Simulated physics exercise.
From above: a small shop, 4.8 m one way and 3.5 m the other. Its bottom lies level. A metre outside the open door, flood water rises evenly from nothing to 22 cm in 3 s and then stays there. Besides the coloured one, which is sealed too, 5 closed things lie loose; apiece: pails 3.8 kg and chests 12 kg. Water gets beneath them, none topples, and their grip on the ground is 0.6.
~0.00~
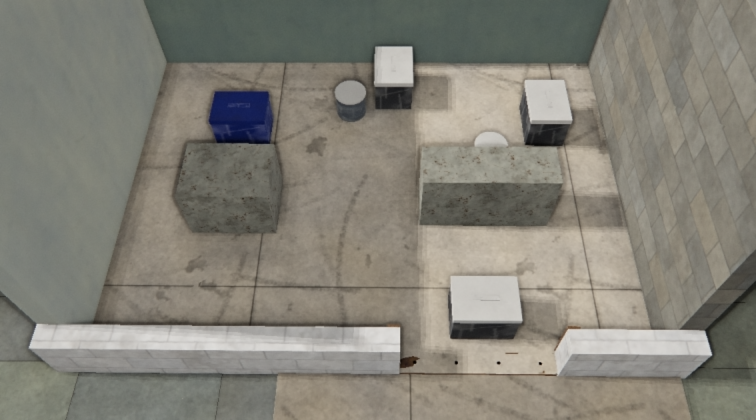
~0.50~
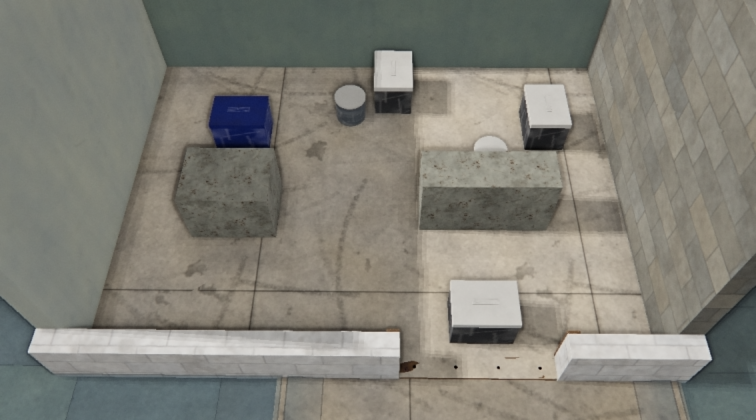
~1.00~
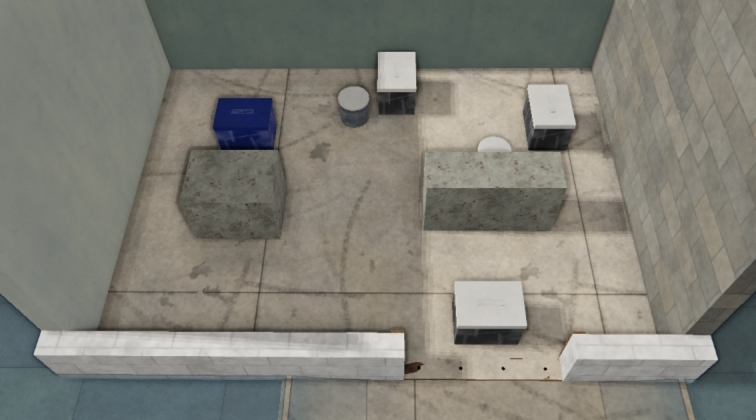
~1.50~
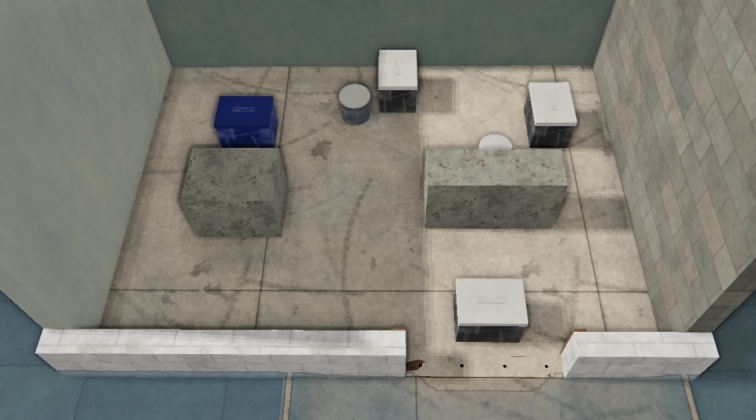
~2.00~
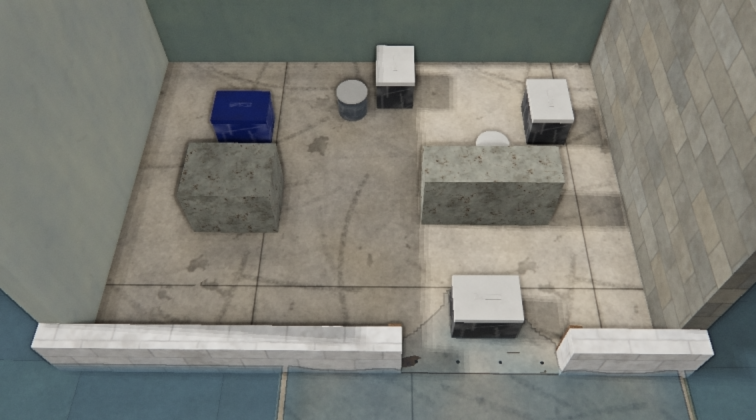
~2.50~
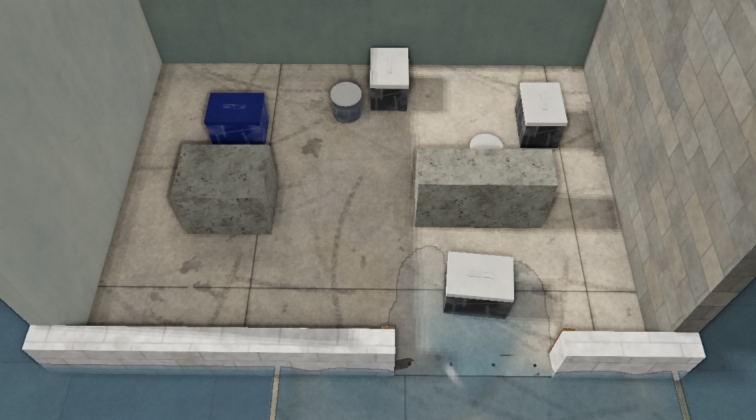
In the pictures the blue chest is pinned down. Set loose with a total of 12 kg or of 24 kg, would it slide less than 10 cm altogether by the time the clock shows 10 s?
For it, only the higher weight holds it.
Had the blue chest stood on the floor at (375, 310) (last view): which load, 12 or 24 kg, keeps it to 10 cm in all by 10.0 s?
Neither is enough.
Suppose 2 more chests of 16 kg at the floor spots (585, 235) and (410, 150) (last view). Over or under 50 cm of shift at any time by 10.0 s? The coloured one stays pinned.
In turn: Past it, short of it.
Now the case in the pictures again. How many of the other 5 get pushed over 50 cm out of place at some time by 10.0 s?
That makes 3.
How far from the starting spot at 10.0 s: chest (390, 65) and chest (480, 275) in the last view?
In turn: 100 cm, 120 cm.
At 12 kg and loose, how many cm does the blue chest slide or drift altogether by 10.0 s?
Some 100 cm in all.
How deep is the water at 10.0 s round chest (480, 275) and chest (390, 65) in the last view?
About 12 and 9 cm.
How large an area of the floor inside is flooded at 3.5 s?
Roughly 4.0 m2.
After 3.5 s the blue chest would be 0 cm from its start with 12 kg and 0 cm from its start with 24 kg; 0 cm of water round it then.
After 4.5 s the blue chest would be 0 cm from its start with 12 kg and 0 cm from its start with 24 kg; 2 cm of water round it then.
After 7.0 s the blue chest would be 8 cm from its start with 12 kg and 0 cm from its start with 24 kg; 3 cm of water round it then.
After 10.0 s the blue chest would be 80 cm from its start with 12 kg and 0 cm from its start with 24 kg; 7 cm of water round it then.
